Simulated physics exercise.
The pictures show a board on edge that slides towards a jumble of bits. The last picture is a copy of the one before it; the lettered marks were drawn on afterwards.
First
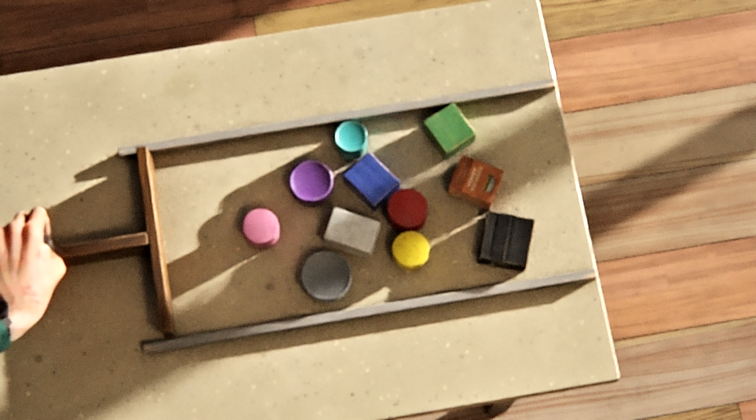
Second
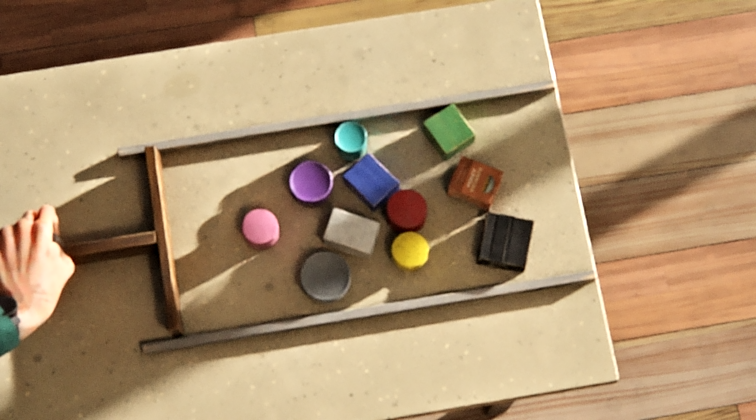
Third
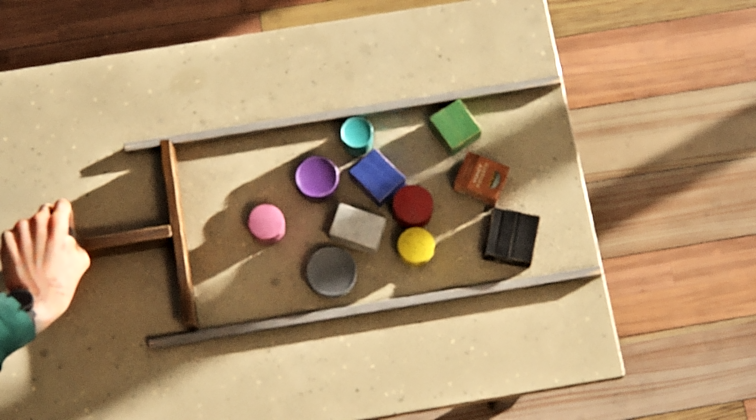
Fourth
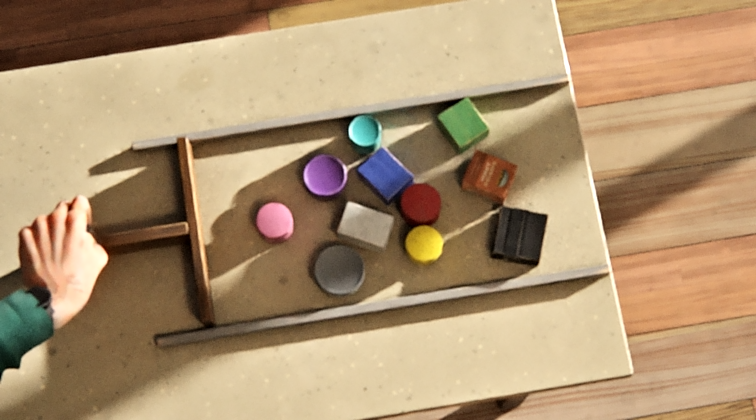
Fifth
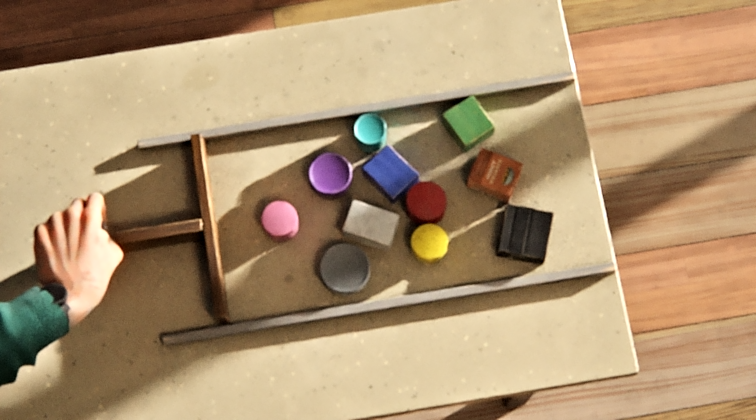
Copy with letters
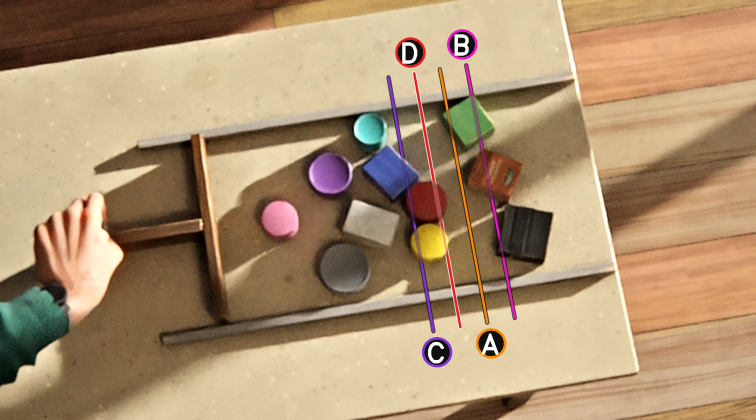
A hand in a green sleeve grips a wooden T-shaped pusher at the left of a pale speckled tabletop, seen from above at a slight tilt, with wooden floorboards beyond. Between two grey rails sit pink, purple, turquoise, grey, red and yellow round pieces and blue, white, green, orange-brown and black blocks. The hand slides the board slowly rightwards, narrowing the gap to the unmoved pieces, while the camera shifts slightly.
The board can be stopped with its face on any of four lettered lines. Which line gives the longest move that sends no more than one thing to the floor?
The farthest such stop is B.
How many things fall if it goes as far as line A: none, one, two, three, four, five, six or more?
The count is none.
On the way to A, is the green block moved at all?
By then, yes.
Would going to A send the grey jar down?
By then, no.
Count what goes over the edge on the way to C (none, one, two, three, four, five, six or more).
The count is none.
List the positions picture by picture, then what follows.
In the first frame, orange packet (476, 182); white block (352, 234); grey jar (326, 278).
In the second frame, board (161, 236); green block (449, 132).
In the third frame, board (177, 230); pink pot (267, 225).
In the fourth frame, board (194, 227); purple jar (325, 179).
In the fifth frame, board (208, 224); red tin (426, 204); blue block (390, 174); orange packet (495, 175).
On the marked copy, A at (463, 193); B at (490, 189); C at (410, 201); D at (437, 197).
Taking B. A third of the way, board (308, 207); grey jar (350, 269); pink pot (333, 214).
Two thirds of the way, board (409, 191); black box (532, 233); orange packet (516, 167).
When it is over, board (487, 179); orange packet (587, 142); black box (597, 219); none fallen.
As for the rest, A is within the limit but short; C is within the limit but short; D is within the limit but short.
